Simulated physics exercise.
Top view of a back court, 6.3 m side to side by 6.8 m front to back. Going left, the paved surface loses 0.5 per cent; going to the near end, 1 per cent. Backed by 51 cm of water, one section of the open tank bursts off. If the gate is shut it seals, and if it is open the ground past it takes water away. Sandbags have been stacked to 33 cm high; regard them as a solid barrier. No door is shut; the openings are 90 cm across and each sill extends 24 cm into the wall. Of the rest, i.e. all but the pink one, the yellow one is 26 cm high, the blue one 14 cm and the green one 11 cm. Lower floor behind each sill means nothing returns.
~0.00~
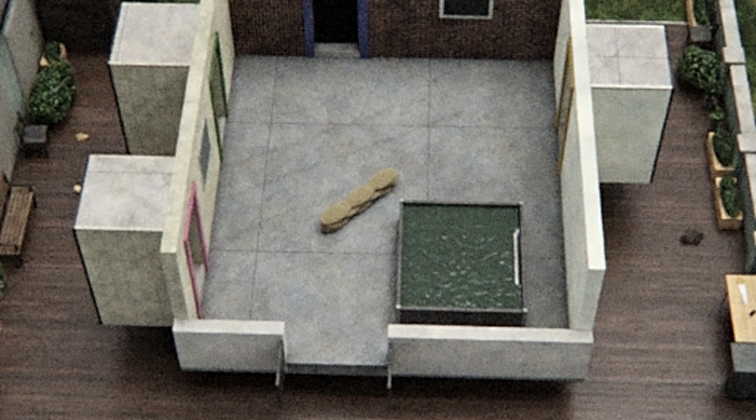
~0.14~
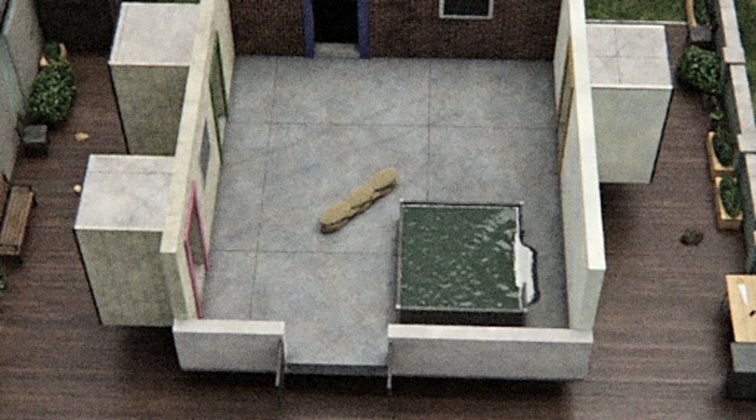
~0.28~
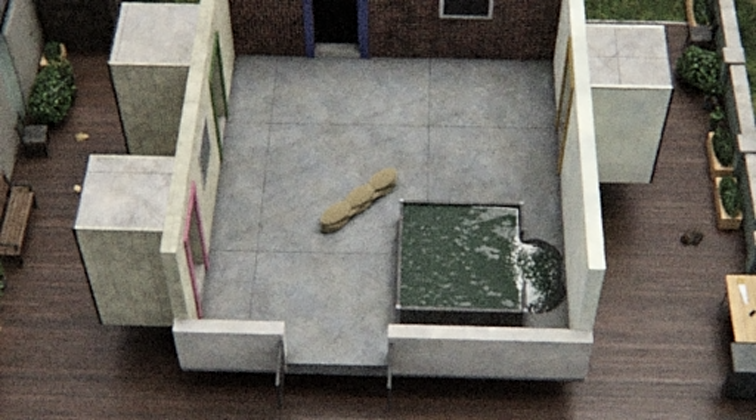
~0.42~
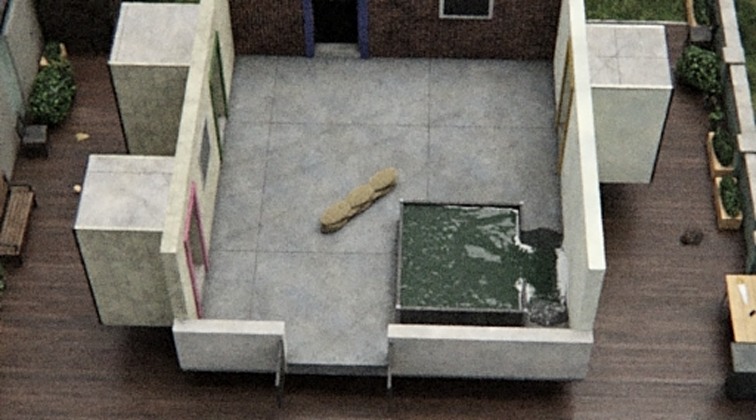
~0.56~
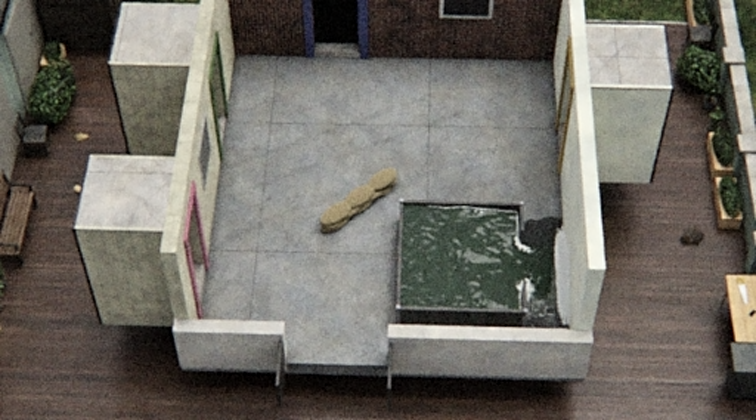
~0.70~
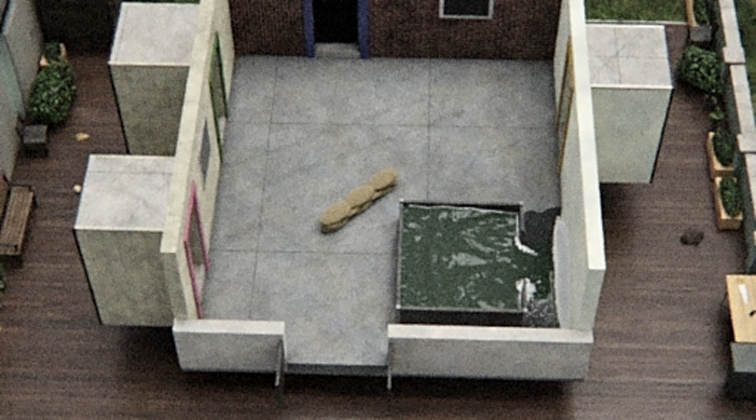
The clip shows a top view of a walled paved court with an open tank of green water and a diagonal row of sandbags; water bursts from the tank's right side and spreads over the paving beside the right wall.
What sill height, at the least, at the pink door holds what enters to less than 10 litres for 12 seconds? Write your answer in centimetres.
A height of roughly 8 cm.
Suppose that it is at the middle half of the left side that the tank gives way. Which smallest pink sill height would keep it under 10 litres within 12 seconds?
I'd say close to 21 cm.
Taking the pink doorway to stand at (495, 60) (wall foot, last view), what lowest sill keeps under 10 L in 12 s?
It needs about 10.0 cm.
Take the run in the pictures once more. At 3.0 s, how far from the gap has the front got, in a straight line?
Near 5.2 m, more or less.
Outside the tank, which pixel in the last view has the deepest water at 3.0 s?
Near pixel (561, 348).
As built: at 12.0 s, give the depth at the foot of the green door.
The depth there is around 6.0 cm.
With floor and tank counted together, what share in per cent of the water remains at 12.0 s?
Water still present: Approx. 90 %.
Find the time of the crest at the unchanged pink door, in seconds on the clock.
Some 4.5 s, more or less.
After 1.4 s water covers 10 % of the floor, deepest (42 cm) near (557, 277); it has not reached the pink door.
After 3.0 s water covers 35 % of the floor, deepest (32 cm) near (561, 348); it has not reached the pink door.
After 12.0 s water covers 90 % of the floor, deepest (11 cm) near (551, 357); 7 cm at the pink door, 0 litres in over its 23 cm sill.
At the pink door as built, the water arrived by 4.0 s and peaked near 11 cm at 4.4 s.
With a sill of 6.5 cm, 26 litres would have come in within the 12 s; with 10.5 cm, 1 litre. So under 10 litres takes about 8 cm.
